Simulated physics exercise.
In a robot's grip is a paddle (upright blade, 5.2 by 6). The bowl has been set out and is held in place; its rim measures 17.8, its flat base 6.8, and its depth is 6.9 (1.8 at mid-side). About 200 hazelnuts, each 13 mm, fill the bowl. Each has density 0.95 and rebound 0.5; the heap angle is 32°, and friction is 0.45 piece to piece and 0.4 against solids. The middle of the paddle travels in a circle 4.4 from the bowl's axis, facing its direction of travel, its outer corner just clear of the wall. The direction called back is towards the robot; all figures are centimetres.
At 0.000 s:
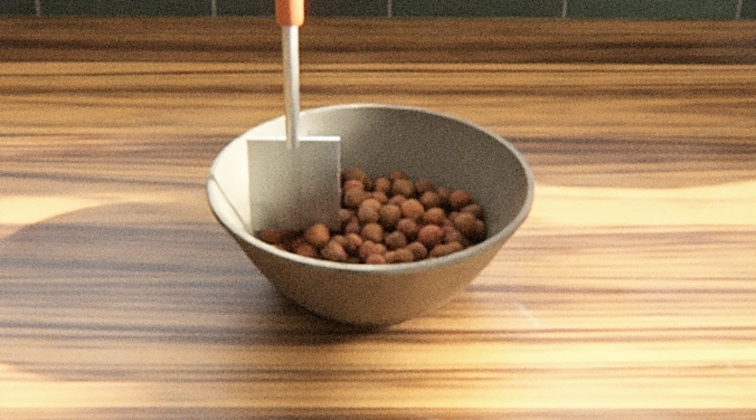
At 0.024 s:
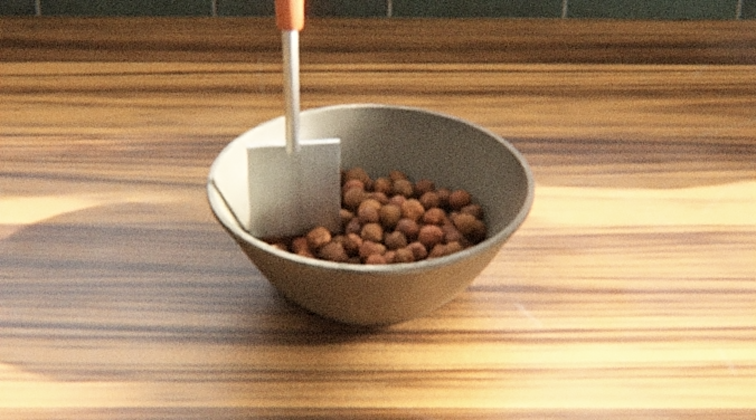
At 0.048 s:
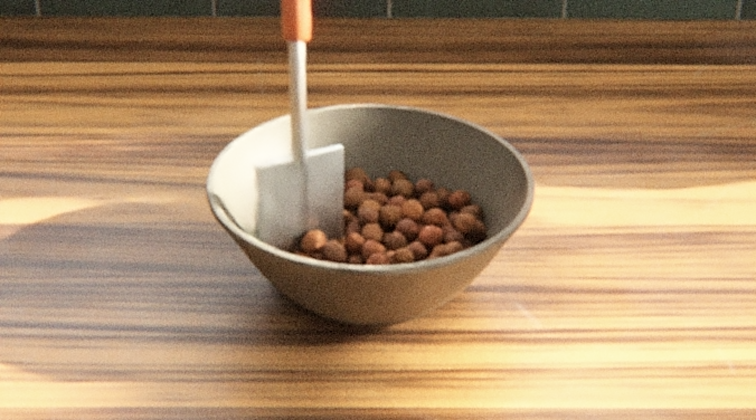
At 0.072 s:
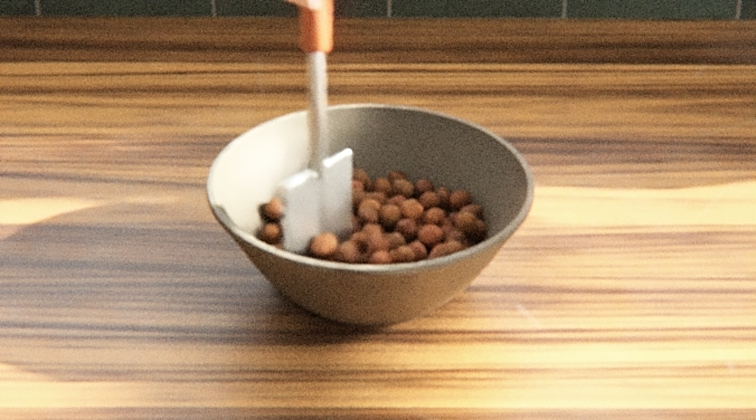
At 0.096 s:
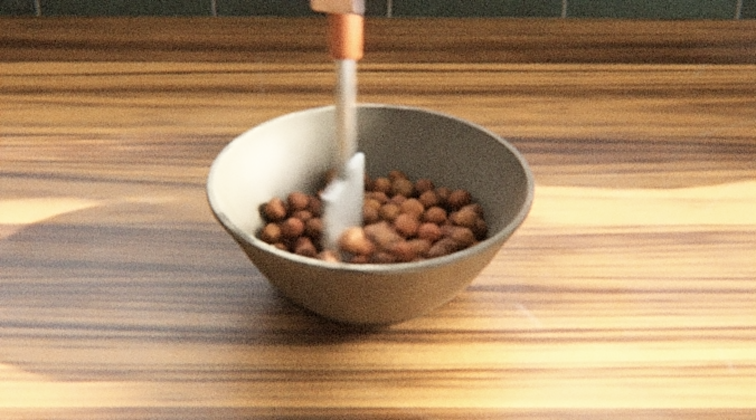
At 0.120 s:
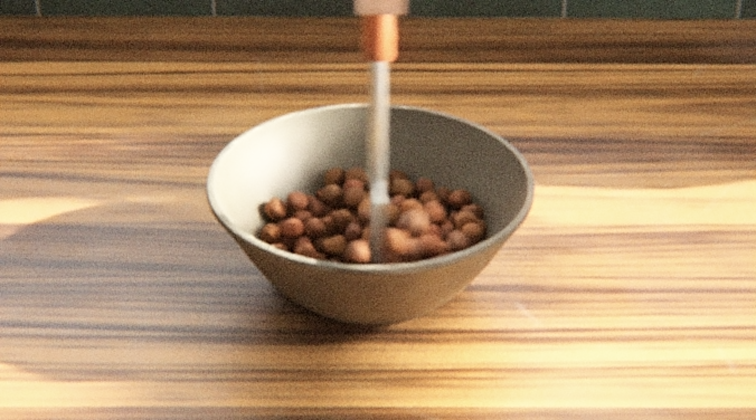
Orange-handled metal paddle sweeping from the left side towards the middle of a grey bowl, turning edge-on and stirring brown hazelnuts.
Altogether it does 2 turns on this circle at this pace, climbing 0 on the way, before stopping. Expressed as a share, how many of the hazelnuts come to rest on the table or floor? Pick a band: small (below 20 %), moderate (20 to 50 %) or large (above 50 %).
Moderate, from 20 to 50 %.
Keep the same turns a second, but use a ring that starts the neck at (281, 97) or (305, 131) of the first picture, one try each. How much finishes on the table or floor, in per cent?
Near 0 per cent and near 40 per cent, in that order.
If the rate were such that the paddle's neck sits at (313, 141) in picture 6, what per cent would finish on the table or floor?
Around 5 in a hundred.
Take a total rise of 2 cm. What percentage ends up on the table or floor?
It comes to some 15 per cent.
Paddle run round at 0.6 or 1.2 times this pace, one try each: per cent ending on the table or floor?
I'd expect near 15 per cent, then near 30 per cent.
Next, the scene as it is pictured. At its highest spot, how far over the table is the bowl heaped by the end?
Some 4.5 cm.
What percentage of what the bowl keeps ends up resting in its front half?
Roughly 50 percent of it.
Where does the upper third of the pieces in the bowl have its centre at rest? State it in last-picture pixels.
(350, 243).
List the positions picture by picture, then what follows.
The first picture shows paddle neck at (292, 114), 0° round; upper third of the load around (378, 231), from x 270 to 475, top at y 180; 205 in the bowl.
The second picture shows paddle neck at (292, 119), 7° round; upper third of the load around (378, 231), from x 270 to 475, top at y 180.
The third picture shows paddle neck at (299, 131), 26° round; upper third of the load around (379, 231), from x 270 to 475, top at y 180.
The fourth picture shows paddle neck at (317, 143), 49° round; upper third of the load around (382, 234), from x 270 to 475, top at y 180.
The fifth picture shows paddle neck at (345, 151), 71° round; upper third of the load around (397, 236), from x 270 to 475, top at y 180.
The sixth picture shows paddle neck at (377, 153), 94° round; upper third of the load around (408, 235), from x 270 to 475, top at y 180; 205 in the bowl.
By 0.38 s, 337° round, highest piece 11 above the table; 174 in the bowl, 14 on the table or floor, 17 in flight or on the tool.
By 0.64 s, 220° round, highest piece 9 above the table; 144 in the bowl, 52 on the table or floor, 9 in flight or on the tool.
By 0.97 s, 0° round, highest piece 8 above the table; 140 in the bowl, 65 on the table or floor.
By 1.67 s, 0° round, highest piece 4 above the table; 139 in the bowl, 66 on the table or floor.
Final count, 139 in the bowl, 66 on the table or floor. That is 32 % on the table or floor.
